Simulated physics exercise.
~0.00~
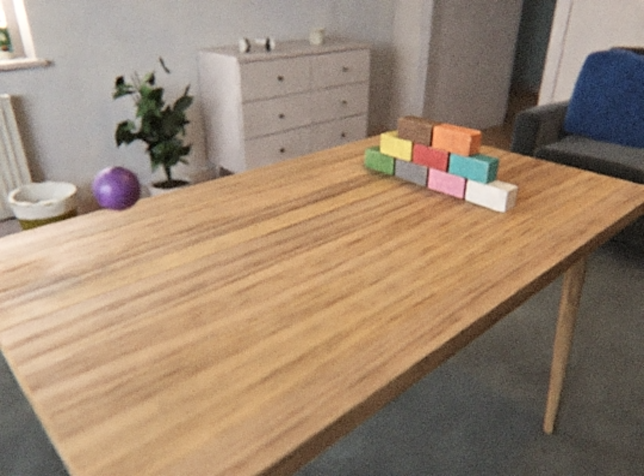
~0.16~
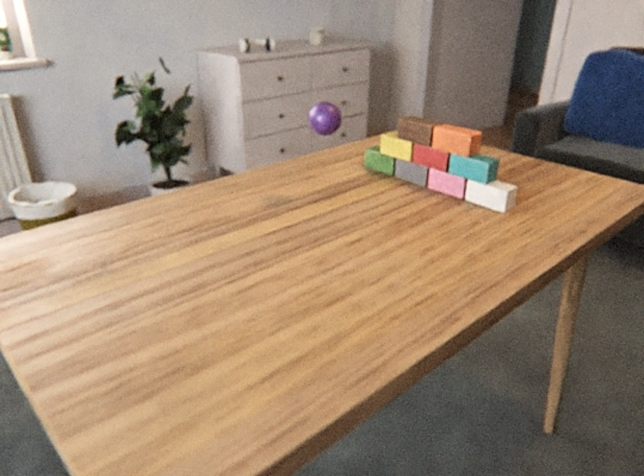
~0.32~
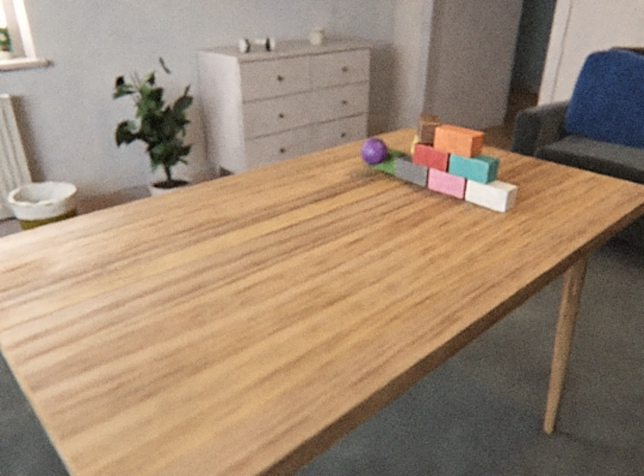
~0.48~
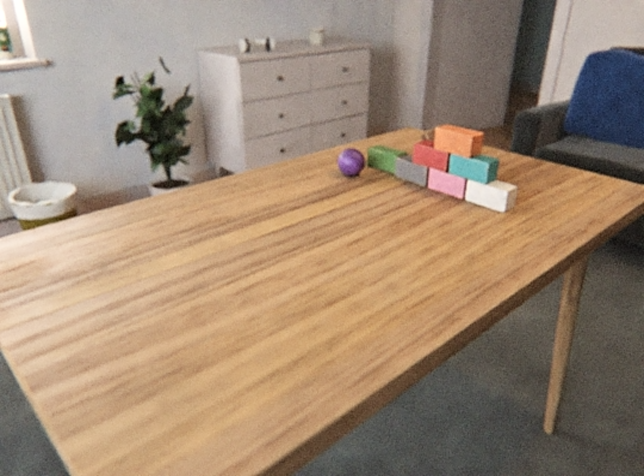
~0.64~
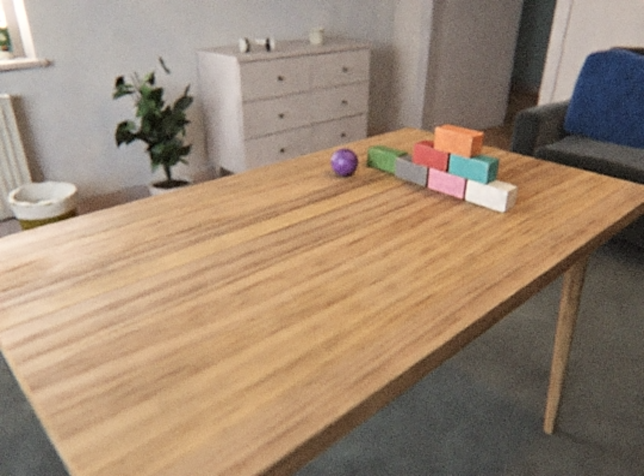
A purple ball flies in from the left toward a small stack of coloured blocks at the far end of a wooden table, seen from above one side in a room with a plant, a pale chest of drawers and a blue-cushioned chair. It strikes the left side of the stack, pushing the yellow block right and tilting the brown one on top. The ball then rebounds a little to the left as the brown block tips further and both drop from sight behind the stack. It ends resting just left of the green block, with the orange block still on top and the red, turquoise, grey, pink and white ones standing.
